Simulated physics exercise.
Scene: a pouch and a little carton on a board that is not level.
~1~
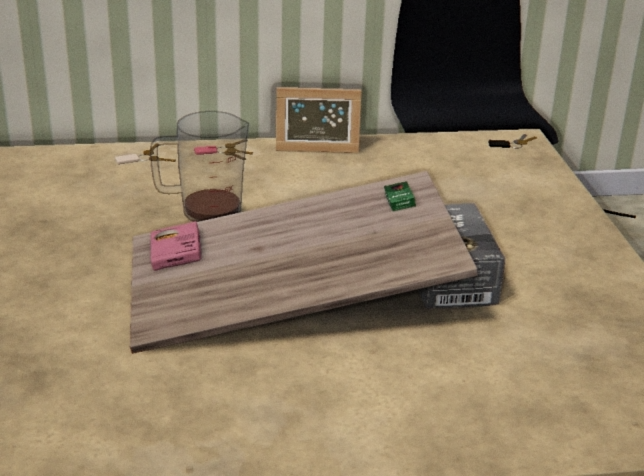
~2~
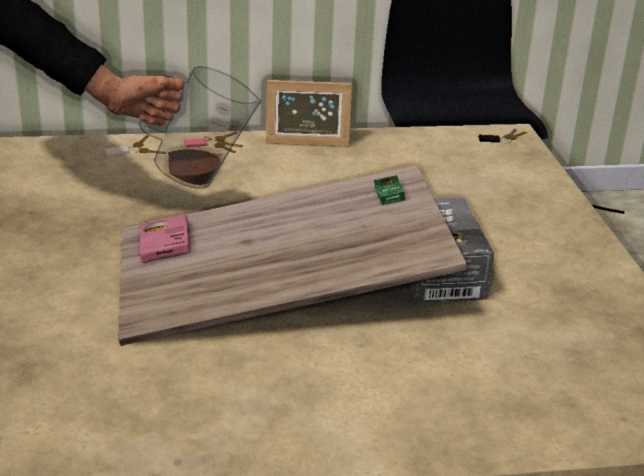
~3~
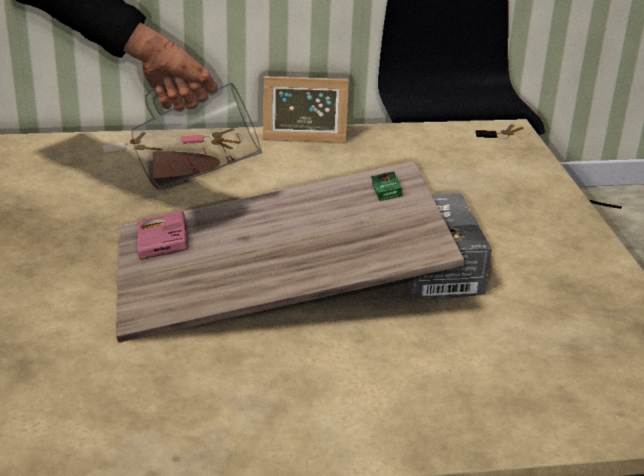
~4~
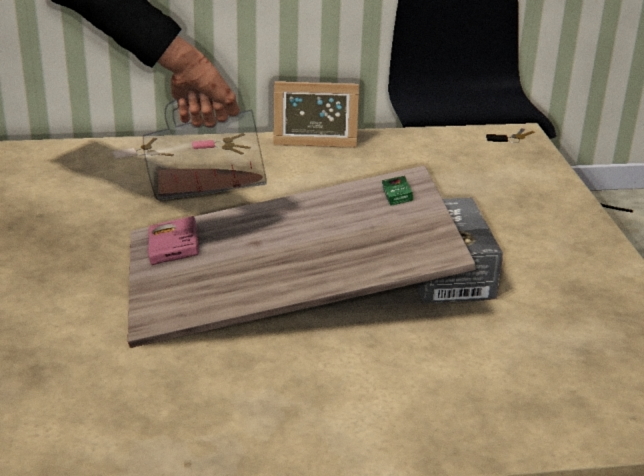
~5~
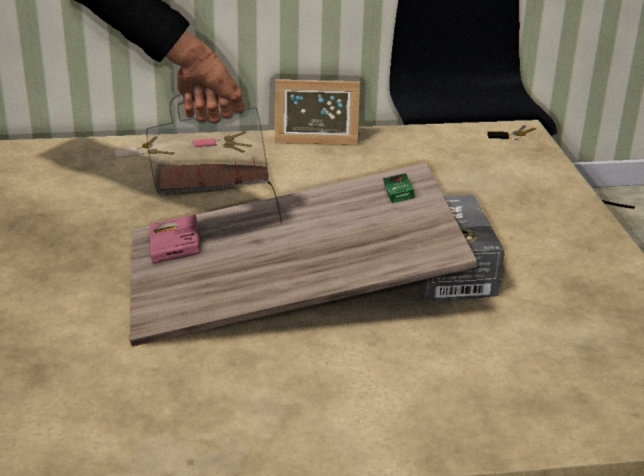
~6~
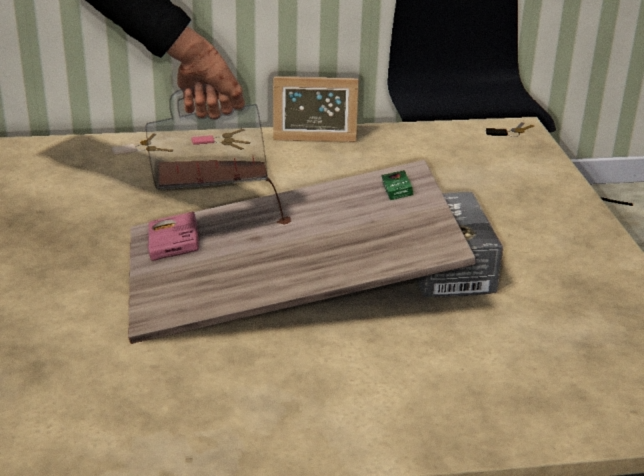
A hand lifts and tips a glass jug, pouring dark liquid onto a sloping board.
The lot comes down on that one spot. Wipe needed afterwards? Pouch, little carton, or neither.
On the left the pouch: Yes; on the right the little carton: No.
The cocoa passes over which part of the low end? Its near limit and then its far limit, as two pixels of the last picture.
The near limit is (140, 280) and the far limit is (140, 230).
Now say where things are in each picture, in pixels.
The first frame shows the board slopes down to the left; jug (211, 167) nearly empty; pouch (175, 246); little carton (400, 196).
The second frame shows jug (204, 127) tipped 25° with all of its load; pouch (165, 238).
The third frame shows jug (198, 137) tipped 65° with all of its load; little carton (387, 186).
The fourth frame shows the board slopes down to the left; jug (208, 156) tipped 80° with all of its load; pouch (173, 240).
The fifth frame shows the first of it lands; jug (210, 152) tipped 85° with all of its load; little carton (399, 188).
The sixth frame shows the first of it lands; jug (209, 148) tipped 85° with all of its load; pouch (173, 236); little carton (398, 185).
Soon after, it runs down to the left; the pouch is wet; the little carton is dry.
Later, it runs down to the left and off the end; the pouch is wet; the little carton is dry.
In the end, it runs down to the left and off the end; the pouch is wet; the little carton is dry.
